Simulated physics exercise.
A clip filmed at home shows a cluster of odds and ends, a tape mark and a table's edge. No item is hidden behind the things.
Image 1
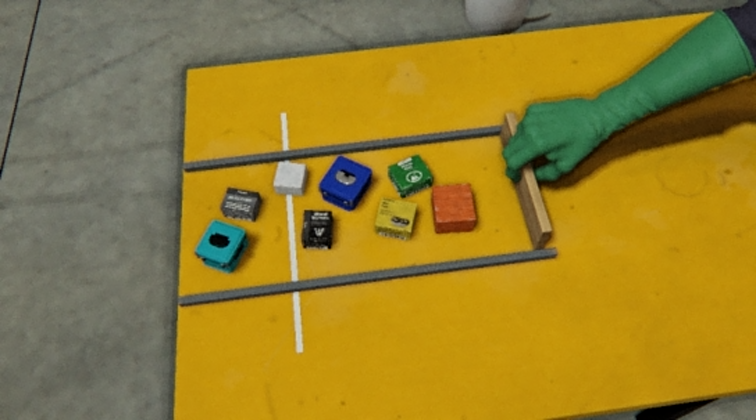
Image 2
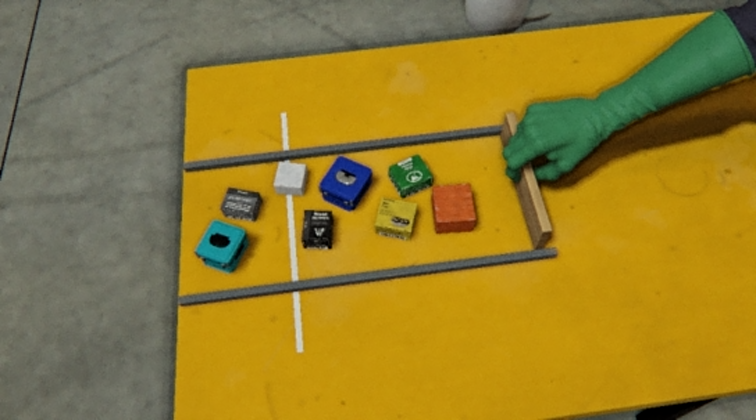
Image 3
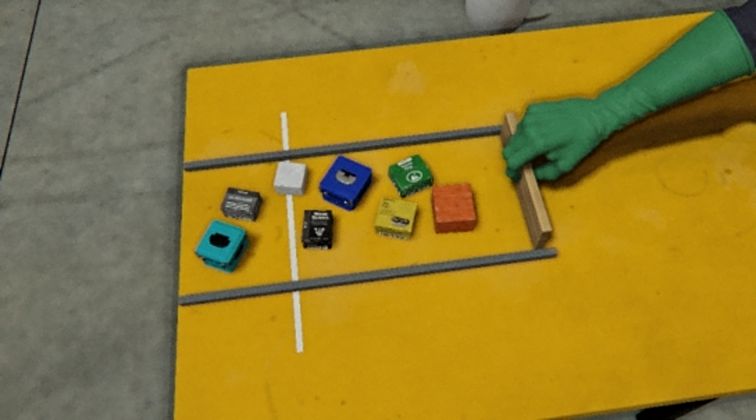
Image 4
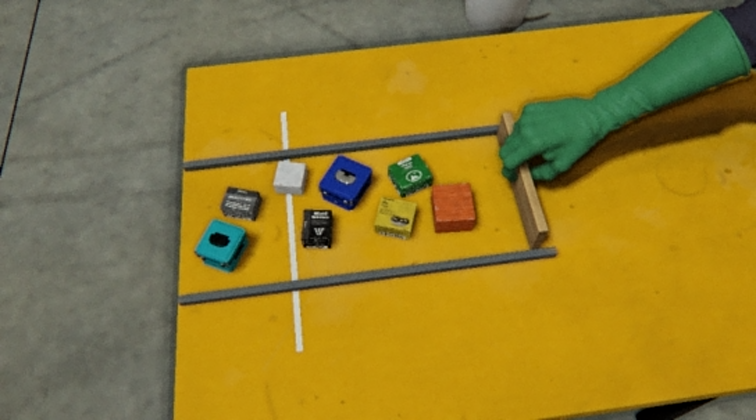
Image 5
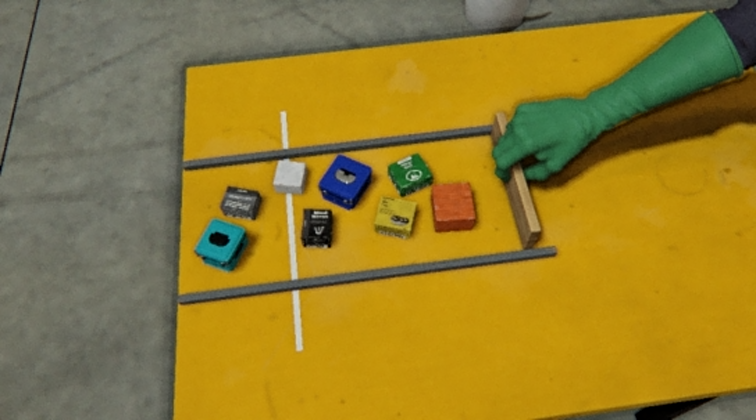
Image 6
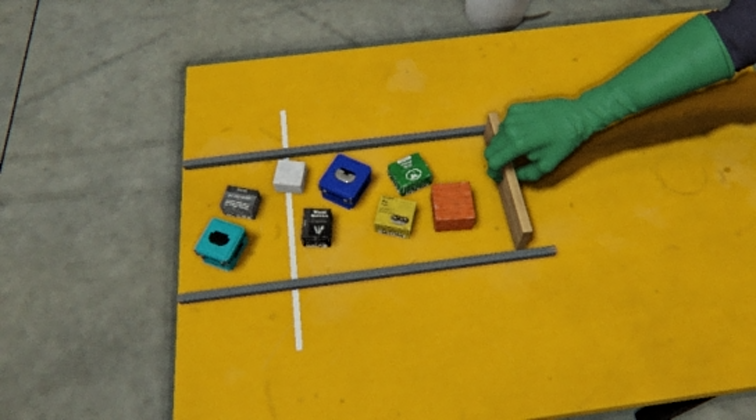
In the video, a green-gloved hand grips a wooden board between two dark rails on a yellow table and slides it slightly to the left, while the colourful boxes and blocks near a white tape line stay still.
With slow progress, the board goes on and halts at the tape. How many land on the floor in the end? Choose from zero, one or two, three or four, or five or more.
In the end, one or two land there.
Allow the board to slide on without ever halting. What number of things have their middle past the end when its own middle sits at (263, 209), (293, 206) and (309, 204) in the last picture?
First 4, then 1, finally 0.
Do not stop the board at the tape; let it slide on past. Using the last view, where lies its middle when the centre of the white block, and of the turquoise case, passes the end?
Its middle is about (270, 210) and about (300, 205).
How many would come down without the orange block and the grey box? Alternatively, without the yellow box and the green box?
Count: 0 (first case); 0 (second).
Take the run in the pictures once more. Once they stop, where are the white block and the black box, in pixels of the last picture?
First object about (200, 185); second object about (200, 239).
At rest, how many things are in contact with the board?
Well, it touches 2.
A little later, none off yet; turquoise case at rest near (223, 245); grey box at rest near (241, 202); white block at rest near (291, 177).
Next, none off yet; turquoise case at rest near (223, 245); grey box at rest near (240, 204); white block shifted about its own width near (263, 181).
When it is over, the number that fall off is one or two; down, turquoise case.
